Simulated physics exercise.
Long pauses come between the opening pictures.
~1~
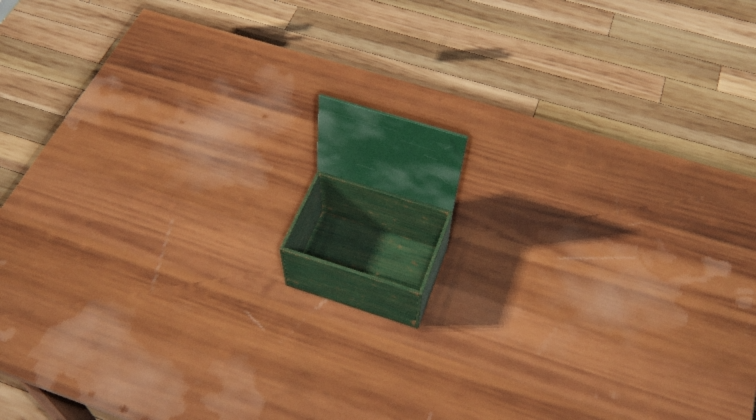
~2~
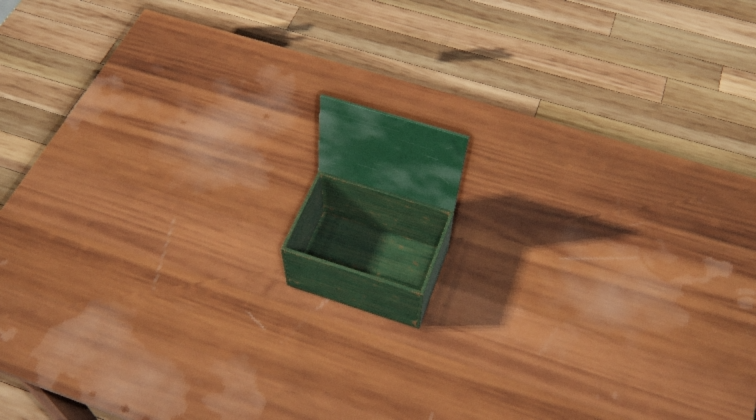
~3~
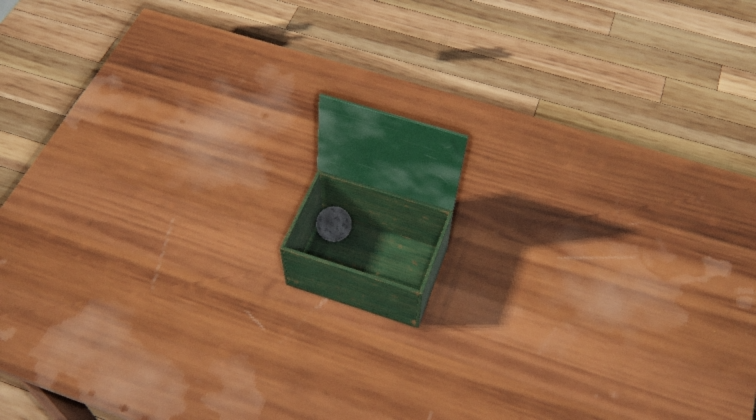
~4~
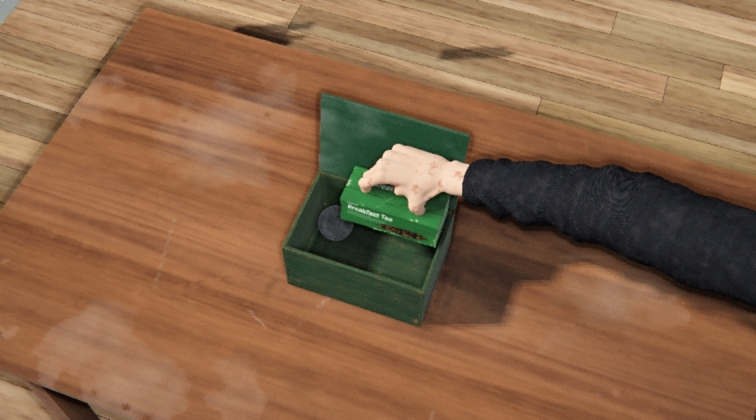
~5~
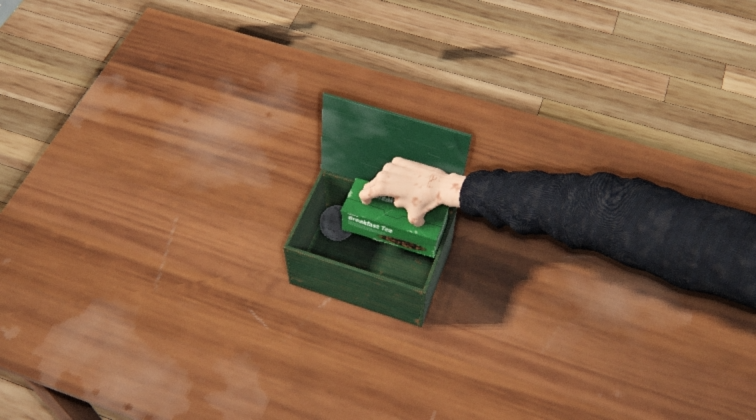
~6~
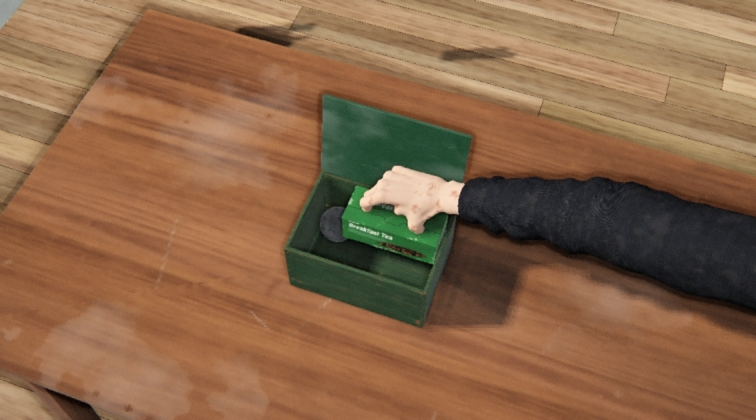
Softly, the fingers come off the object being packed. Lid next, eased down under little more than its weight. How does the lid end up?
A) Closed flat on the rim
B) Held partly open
The answer is A.
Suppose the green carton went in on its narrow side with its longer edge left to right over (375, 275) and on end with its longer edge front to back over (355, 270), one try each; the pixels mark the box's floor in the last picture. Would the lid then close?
On the first try the lid goes all the way down, and on the second it stays partly open.
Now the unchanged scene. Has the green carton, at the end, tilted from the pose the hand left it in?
Simply put, the green carton gets tilted.
Then, 1.00 s past the last view, lid starting down; green carton rocked 18° from its first pose near (394, 238).
Then, 1.70 s past the last view, lid 54° above the rim; green carton rocked 18° from its first pose near (394, 238).
Then, 2.20 s past the last view, lid 19° above the rim; green carton rocked 18° from its first pose near (394, 238).
Finally, lid shut; moved from the start, green carton; grey ball still in place. Final places as the last picture's camera would see them, green carton near (394, 238).
